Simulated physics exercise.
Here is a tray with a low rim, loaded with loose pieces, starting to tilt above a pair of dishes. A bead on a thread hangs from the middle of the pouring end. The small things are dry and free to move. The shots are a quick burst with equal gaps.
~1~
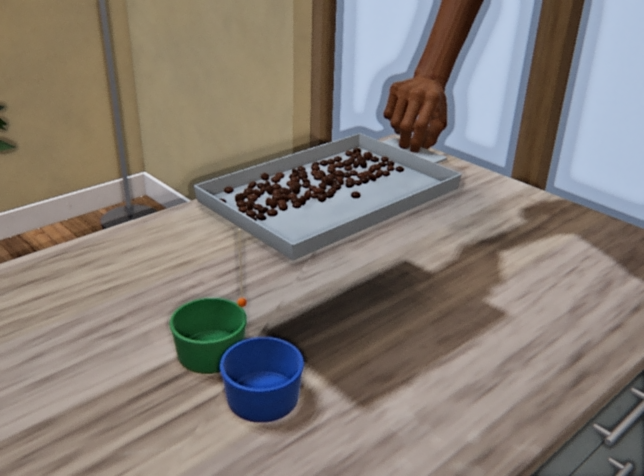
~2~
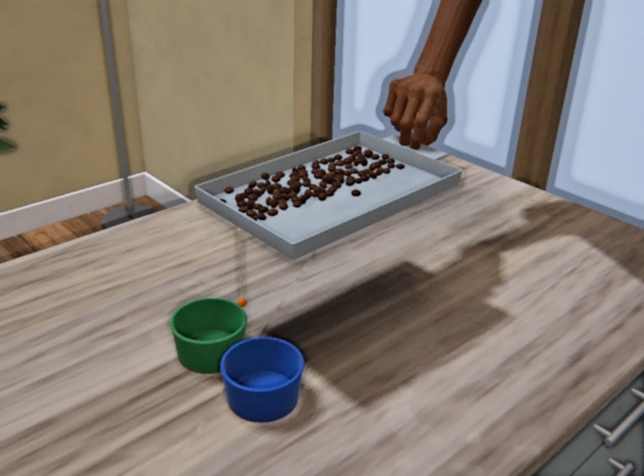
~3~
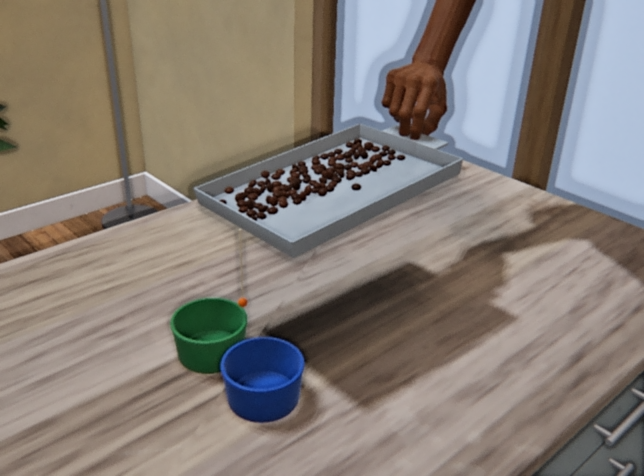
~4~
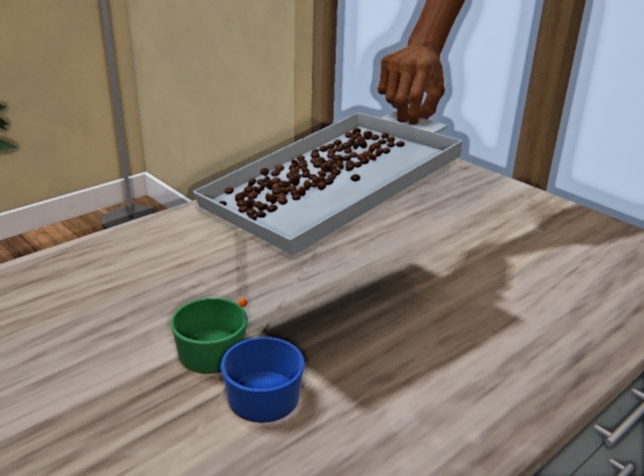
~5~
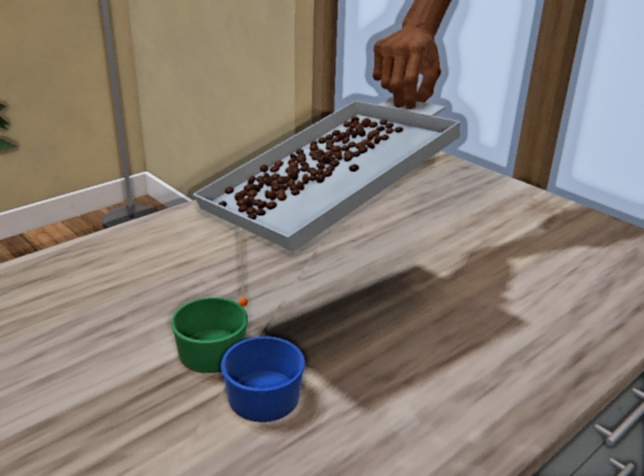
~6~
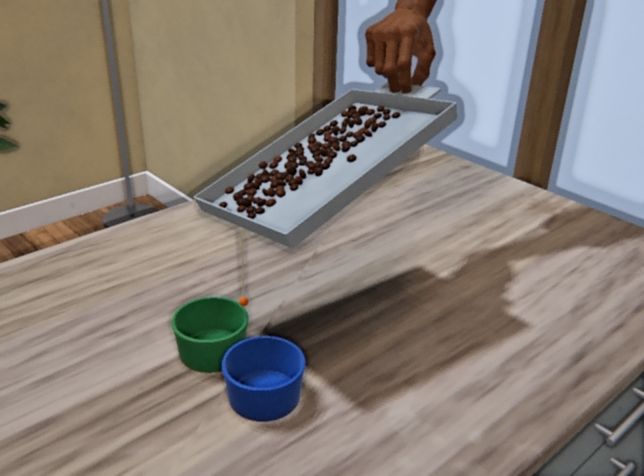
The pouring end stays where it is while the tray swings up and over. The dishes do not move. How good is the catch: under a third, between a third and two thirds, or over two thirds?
Caught overall: Under a third.
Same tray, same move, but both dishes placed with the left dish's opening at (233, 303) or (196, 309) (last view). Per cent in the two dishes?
About 20 and 40 per cent.
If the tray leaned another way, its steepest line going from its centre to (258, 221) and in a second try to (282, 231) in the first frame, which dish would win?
At the first place the dish on the left, at the second right.
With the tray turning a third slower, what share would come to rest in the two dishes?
It comes to 10 per cent or so.
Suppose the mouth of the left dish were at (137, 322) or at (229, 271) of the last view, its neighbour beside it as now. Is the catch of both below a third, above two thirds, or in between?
In turn: Below one third; less than a third.
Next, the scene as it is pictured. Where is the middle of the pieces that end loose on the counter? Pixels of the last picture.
Near (189, 318).
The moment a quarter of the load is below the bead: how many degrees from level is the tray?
At some 85 degrees.
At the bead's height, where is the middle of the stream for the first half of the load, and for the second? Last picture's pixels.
The first part at (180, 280); the rest at (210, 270).
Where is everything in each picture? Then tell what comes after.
In the first frame, corners of the pouring end (197, 186) and (293, 243), level; middle of the load (306, 181), flat chocolate drops; left dish (179, 348); right dish (231, 394); bead on its thread (242, 302).
In the second frame, corners of the pouring end (197, 186) and (293, 242), level; middle of the load (307, 180).
In the third frame, corners of the pouring end (197, 188) and (292, 241), tipped barely, lowest at the left corner; middle of the load (307, 176).
In the fourth frame, corners of the pouring end (196, 191) and (290, 238), tipped a little, lowest at the left corner; middle of the load (306, 171).
In the fifth frame, corners of the pouring end (196, 194) and (288, 235), tipped a little, lowest at the left corner; middle of the load (305, 164).
In the sixth frame, corners of the pouring end (196, 196) and (286, 232), tipped clearly, lowest at the left corner; middle of the load (316, 155); left dish (180, 347); right dish (232, 394).
Just after the last frame, tray tipped steeply; almost all on the tray; just a few in the air.
A moment on, tray tipped past a quarter turn; roughly a quarter on the tray; about a tenth in the left dish; roughly half outside both; about a tenth in the air.
Further on, tray tipped past a quarter turn; about a tenth in the left dish; the larger part outside both.
When it is over, tray tipped past a quarter turn; not one in the right dish; about a tenth in the left dish; the larger part outside both.
